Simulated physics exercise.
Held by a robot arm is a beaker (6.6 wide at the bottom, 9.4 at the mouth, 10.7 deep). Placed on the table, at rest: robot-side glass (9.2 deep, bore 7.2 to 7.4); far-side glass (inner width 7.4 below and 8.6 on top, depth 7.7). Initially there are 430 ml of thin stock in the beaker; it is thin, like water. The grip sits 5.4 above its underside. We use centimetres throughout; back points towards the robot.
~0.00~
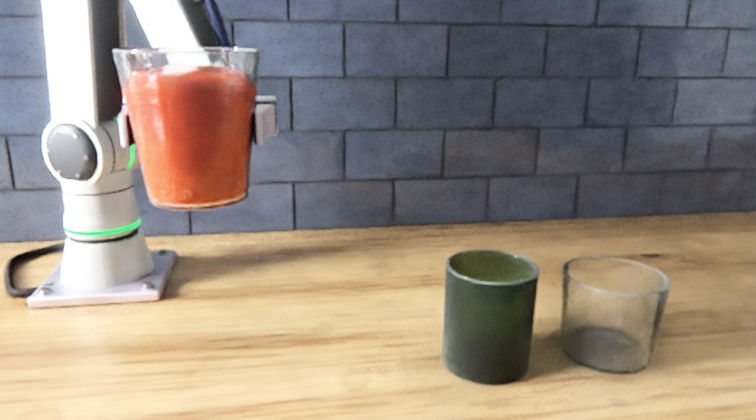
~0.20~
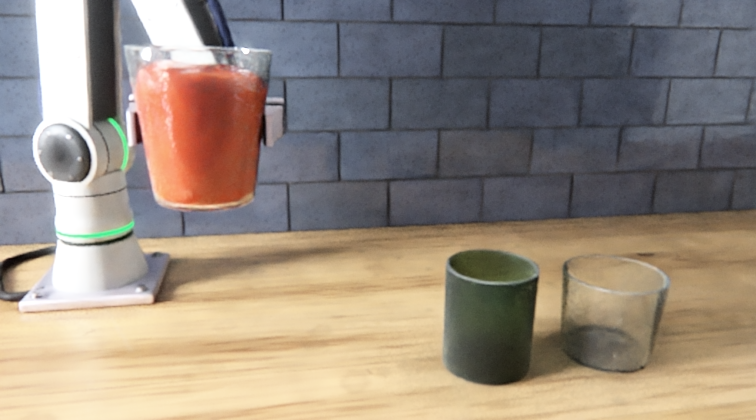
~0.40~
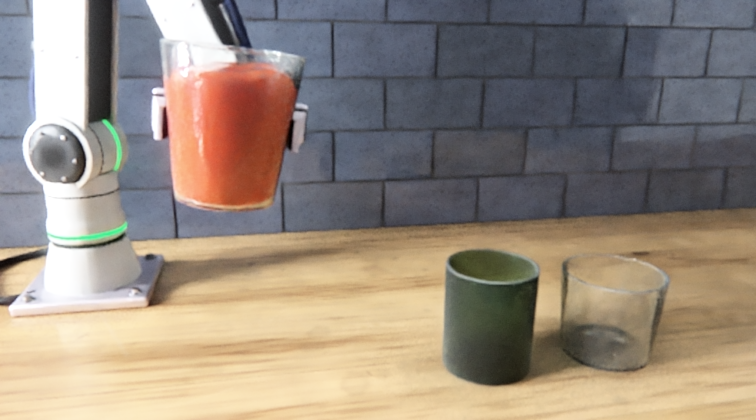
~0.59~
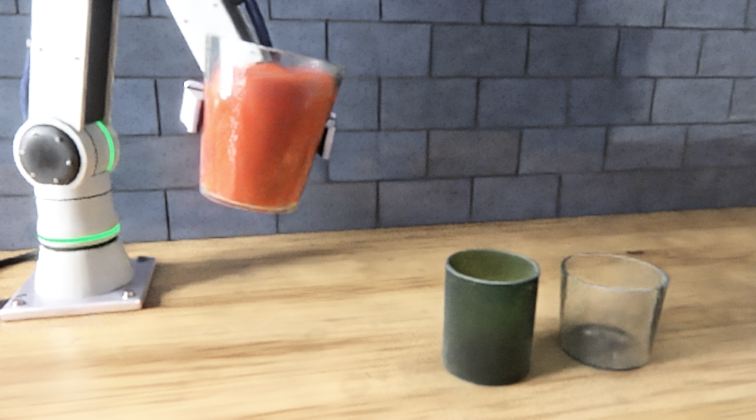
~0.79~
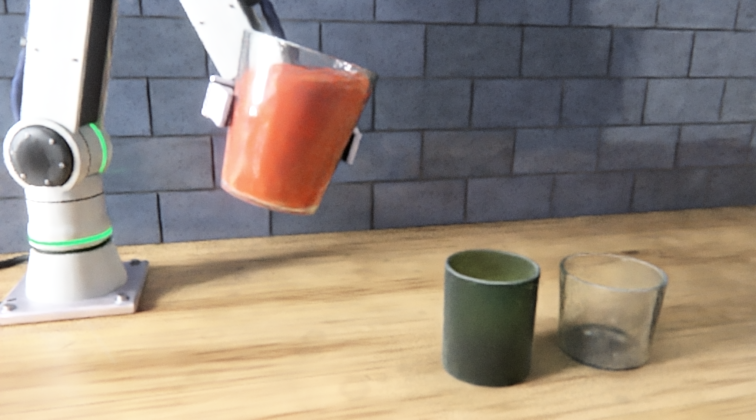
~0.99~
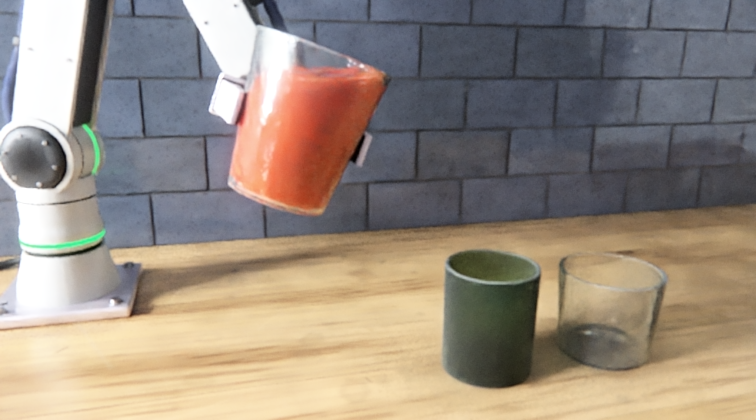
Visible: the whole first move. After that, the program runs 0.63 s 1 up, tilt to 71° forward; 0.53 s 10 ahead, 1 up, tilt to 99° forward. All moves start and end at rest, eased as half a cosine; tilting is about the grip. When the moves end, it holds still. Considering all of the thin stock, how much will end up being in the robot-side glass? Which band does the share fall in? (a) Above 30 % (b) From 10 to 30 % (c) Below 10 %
Above 30 % (a).
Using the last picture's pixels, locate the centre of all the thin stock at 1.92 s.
It is centred at about (444, 229).
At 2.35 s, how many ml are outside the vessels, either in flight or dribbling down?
Some 35 ml at that time.
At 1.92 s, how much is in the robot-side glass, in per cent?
It works out to roughly 40 percent.
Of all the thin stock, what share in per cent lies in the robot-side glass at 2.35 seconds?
The share comes to roughly 40 per cent.
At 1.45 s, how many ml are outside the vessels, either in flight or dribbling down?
About 50 ml.
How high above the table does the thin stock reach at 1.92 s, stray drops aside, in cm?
The top of the liquid sits at around 23 centimetres above the table.
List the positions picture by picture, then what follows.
The first frame shows the beaker middle at (195, 128), level; upper third of the thin stock around (192, 90), from x 130 to 250, top at y 75; 430 ml in the beaker.
The second frame shows the beaker middle at (203, 128), tilted 2° forward; upper third of the thin stock around (200, 89), from x 140 to 260, top at y 70.
The third frame shows the beaker middle at (230, 128), tilted 7° forward; upper third of the thin stock around (233, 88), from x 170 to 290, top at y 70.
The fourth frame shows the beaker middle at (263, 128), tilted 13° forward; upper third of the thin stock around (272, 89), from x 205 to 335, top at y 65.
The fifth frame shows the beaker middle at (290, 129), tilted 18° forward; upper third of the thin stock around (302, 90), from x 230 to 370, top at y 70.
The sixth frame shows the beaker middle at (300, 128), tilted 20° forward; upper third of the thin stock around (316, 90), from x 235 to 385, top at y 65; 430 ml in the beaker.
After 1.45 s, tilted 63° forward, liquid up to 24 above the table; 365 ml in the beaker, 10 ml in the robot-side glass, 5 ml on the table or floor, 50 ml in the air or running down outside.
After 1.92 s, tilted 88° forward, liquid up to 128 above the table; 185 ml in the beaker, 165 ml in the robot-side glass, 50 ml on the table or floor, 30 ml in the air or running down outside.
After 2.35 s, tilted 99° forward, liquid up to 119 above the table; 175 ml in the robot-side glass, 130 ml on the table or floor, 90 ml in the far-side glass, 35 ml in the air or running down outside.
After 3.15 s, tilted 99° forward, liquid up to 21 above the table; 175 ml in the robot-side glass, 170 ml on the table or floor, 85 ml in the far-side glass.
In the end, 175 ml in the robot-side glass, 170 ml on the table or floor, 85 ml in the far-side glass. That is 41 % in the robot-side glass.
